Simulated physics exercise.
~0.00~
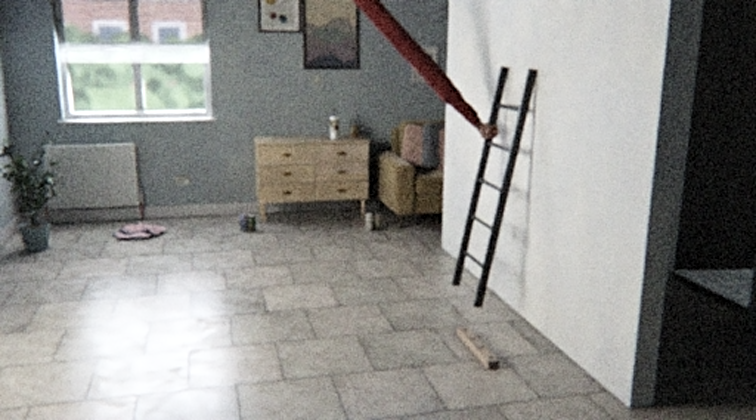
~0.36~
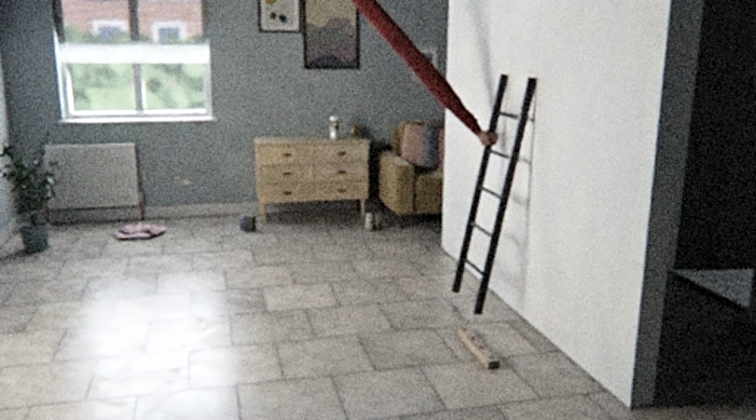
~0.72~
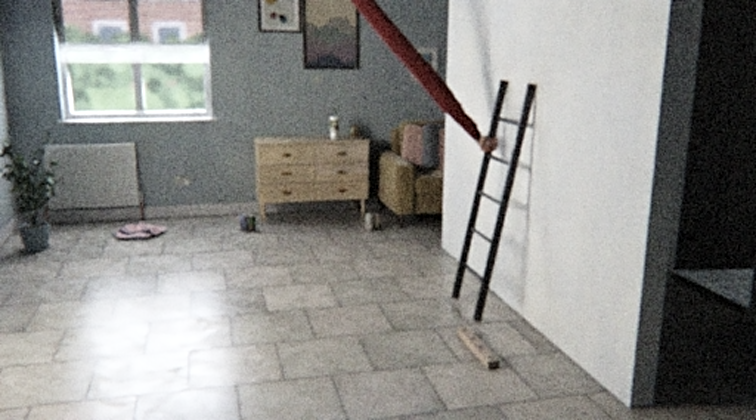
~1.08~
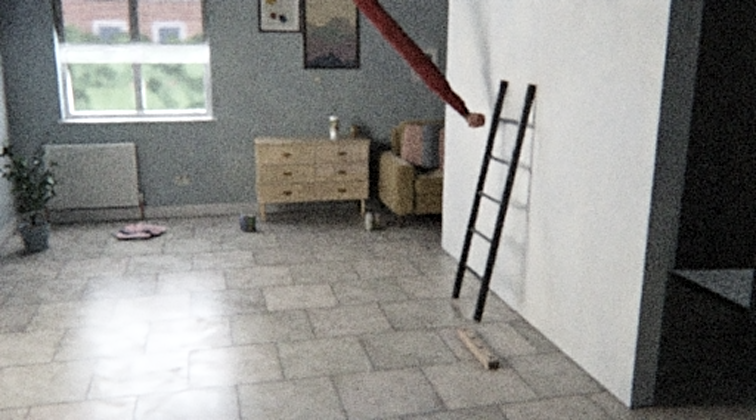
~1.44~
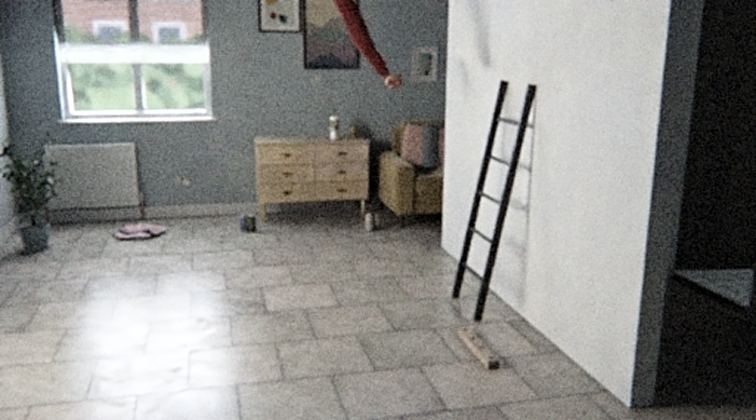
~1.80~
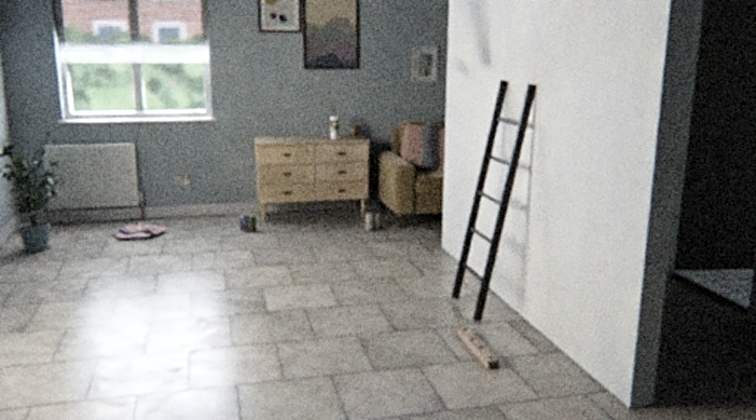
In a grey-walled room with a tiled floor, a hand at the end of a red sleeve lowers a black ladder slightly against a white wall, its feet by a wooden strip, then lets go and withdraws upward out of view, and the ladder stays leaning in place.
